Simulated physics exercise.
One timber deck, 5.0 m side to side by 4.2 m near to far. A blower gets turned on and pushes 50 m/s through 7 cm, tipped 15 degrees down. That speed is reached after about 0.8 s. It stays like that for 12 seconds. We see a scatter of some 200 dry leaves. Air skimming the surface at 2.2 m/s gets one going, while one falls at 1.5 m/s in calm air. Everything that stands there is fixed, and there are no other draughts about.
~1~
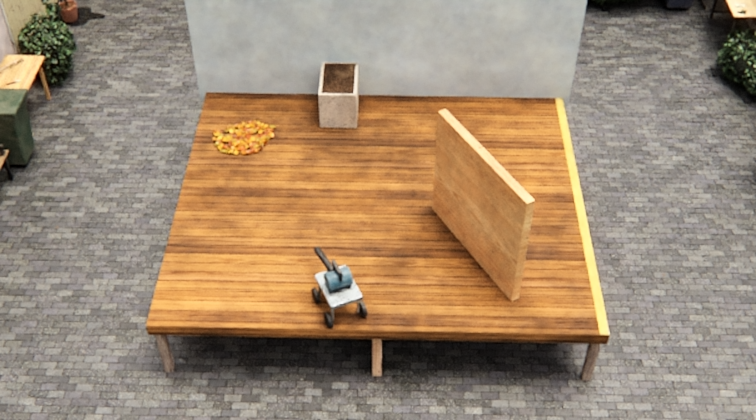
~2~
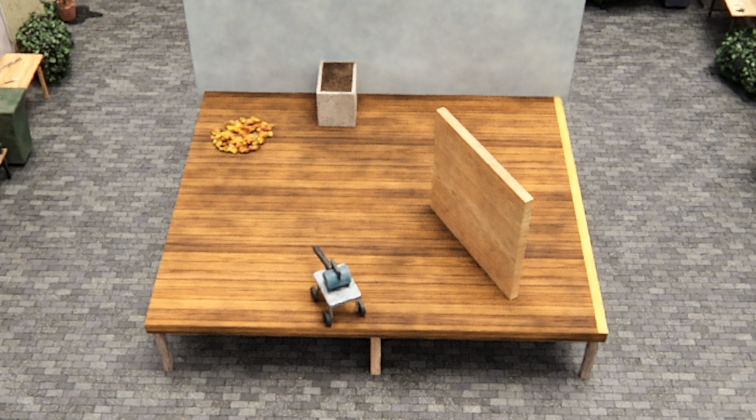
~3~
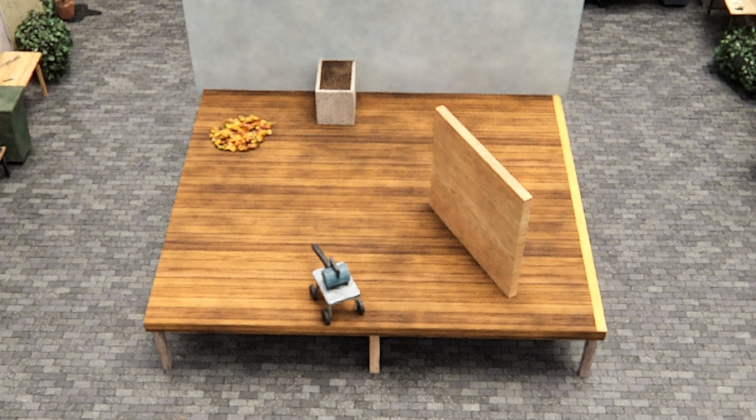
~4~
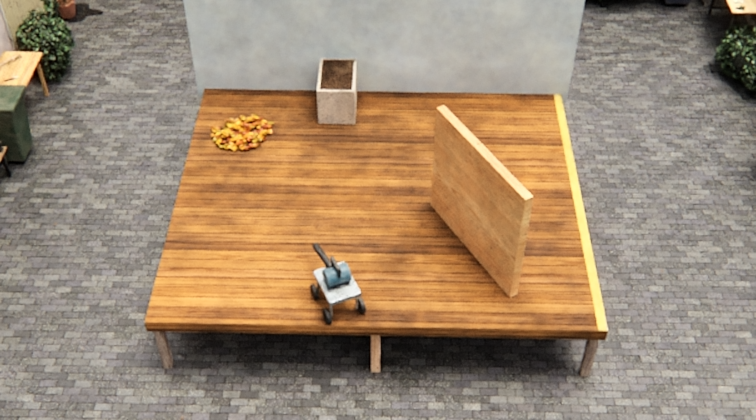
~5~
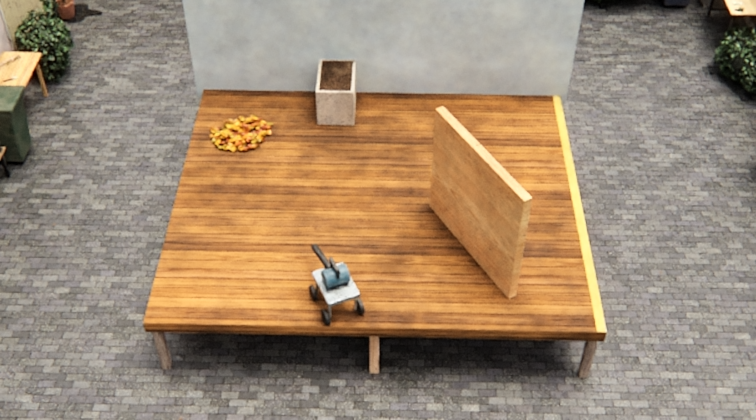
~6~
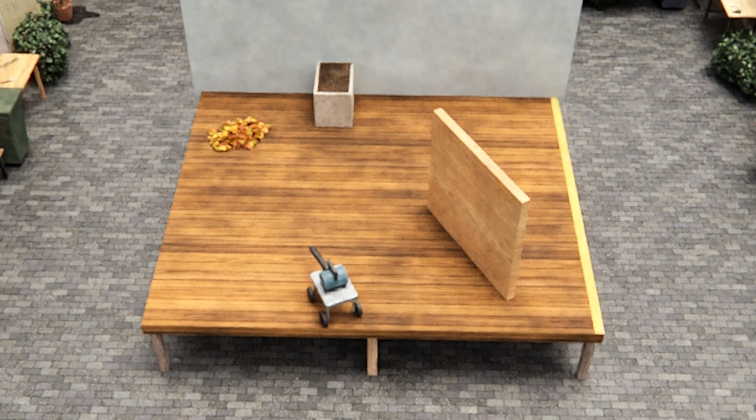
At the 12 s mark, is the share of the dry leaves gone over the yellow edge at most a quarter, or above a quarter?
It is at most a quarter.
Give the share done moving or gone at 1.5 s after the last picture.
The share is about 80 %.
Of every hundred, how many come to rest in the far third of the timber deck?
Something close to 2 % ends up there.
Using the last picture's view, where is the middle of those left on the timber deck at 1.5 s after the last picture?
Centre point: About (242, 91) px.
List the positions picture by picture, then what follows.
The middle of the dry leaves is near (243, 139), none has stirred yet and the mouth of the blower is at (317, 249), in the first frame.
The middle of the dry leaves is near (241, 135), none has stirred yet and the yellow edge is centred on (581, 199), in the second frame.
The middle of the dry leaves is near (240, 133), none has stirred yet, the top of a planter is at (336, 75) and the top of a screen is at (481, 150), in the third frame.
The middle of the dry leaves is near (241, 133) and none has stirred yet, in the fourth frame.
The middle of the dry leaves is near (240, 134) and none has stirred yet, in the fifth frame.
The middle of the dry leaves is near (238, 134), the farthest in sight from the blower is at (212, 131) and about 15 % have left their places, in the sixth frame.
Then, 1.5 s after the last picture, 0 % are over the yellow edge; the middle of those still in play is near (242, 91); 77 % have settled or left.
Then, 2.9 s after the last picture, 0 % are over the yellow edge; 88 % have settled or left.
Then, 5.7 s after the last picture, 0 % are over the yellow edge; 94 % have settled or left.
Then, 11.1 s after the last picture, at the end, 0 % are over the yellow edge.
